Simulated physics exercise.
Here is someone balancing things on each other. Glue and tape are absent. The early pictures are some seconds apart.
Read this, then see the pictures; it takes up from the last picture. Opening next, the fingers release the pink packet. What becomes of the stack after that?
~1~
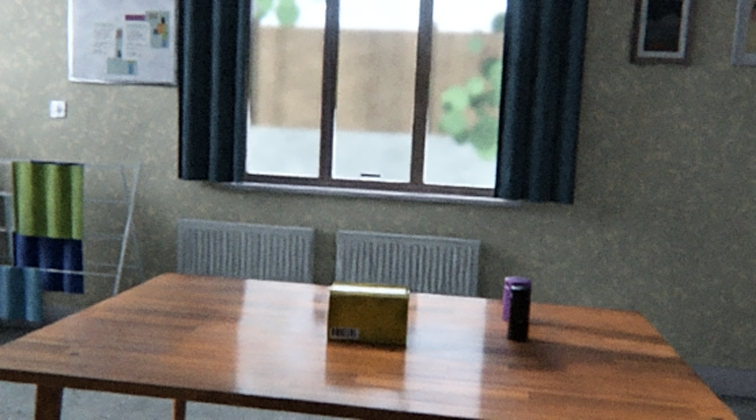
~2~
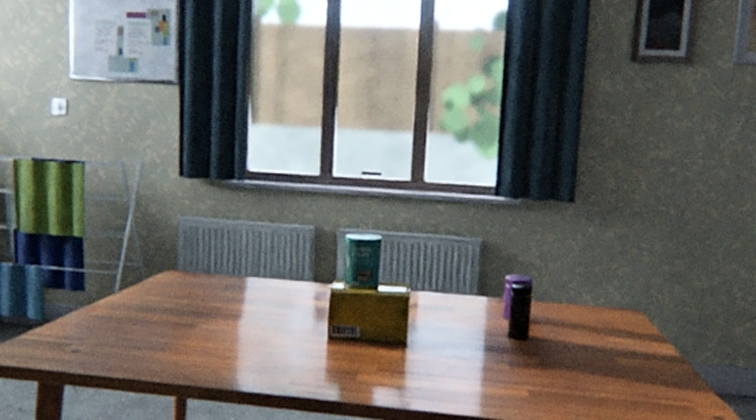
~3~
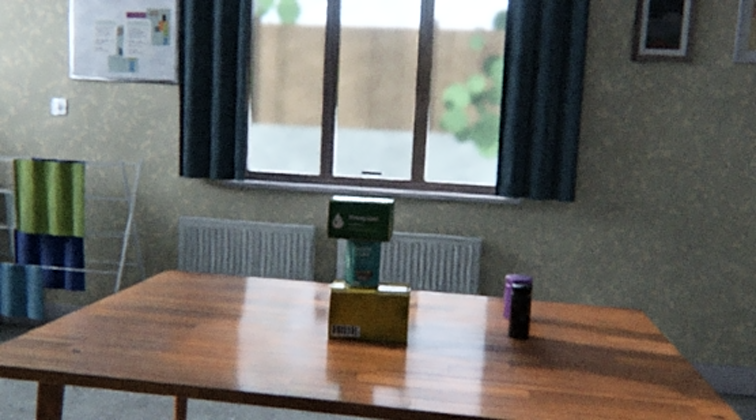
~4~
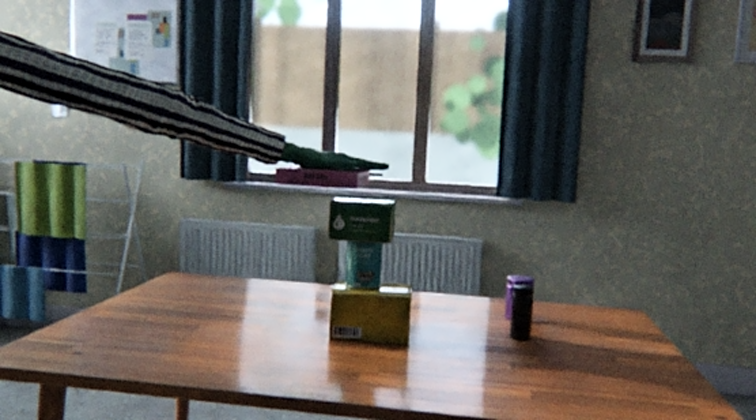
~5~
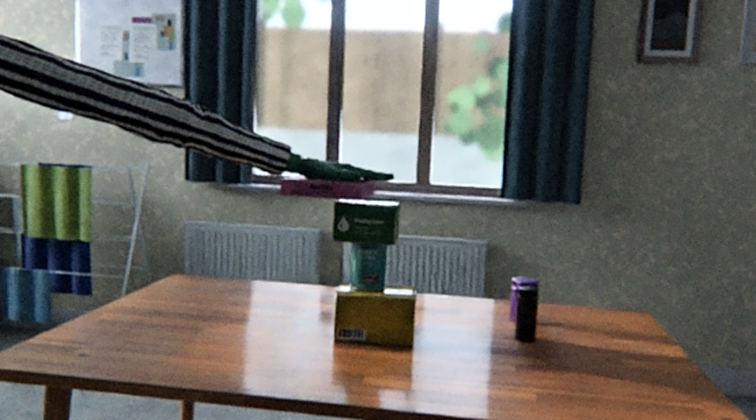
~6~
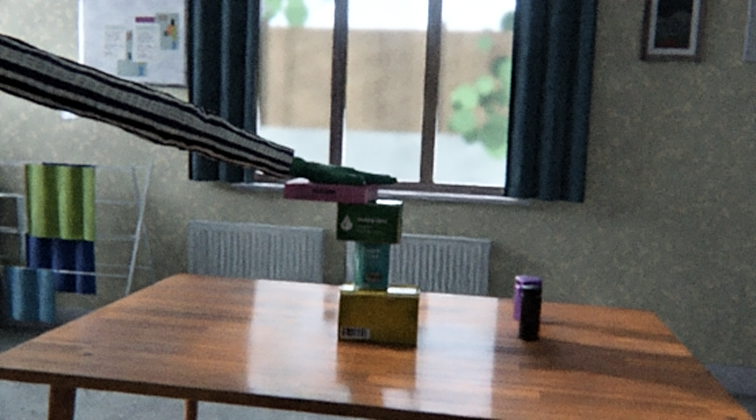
The stack topples over.
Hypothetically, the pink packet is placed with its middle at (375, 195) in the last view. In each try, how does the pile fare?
Result: Pile standing.
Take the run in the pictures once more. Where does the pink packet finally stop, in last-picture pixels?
It finishes at about (276, 319).
Then, 0.30 s after the last picture, pink packet now fallen; green box tipped 14° from how it was.
Then, 0.40 s after the last picture, green box tipped 12° from how it was.
Then, 0.50 s after the last picture, green box tipped 7° from how it was.
Then, 0.80 s after the last picture, things are still on the move.
At rest, fallen, pink packet; the other 5 in place. Seen from the same camera at the end, pink packet near (276, 319). The pile comes apart.
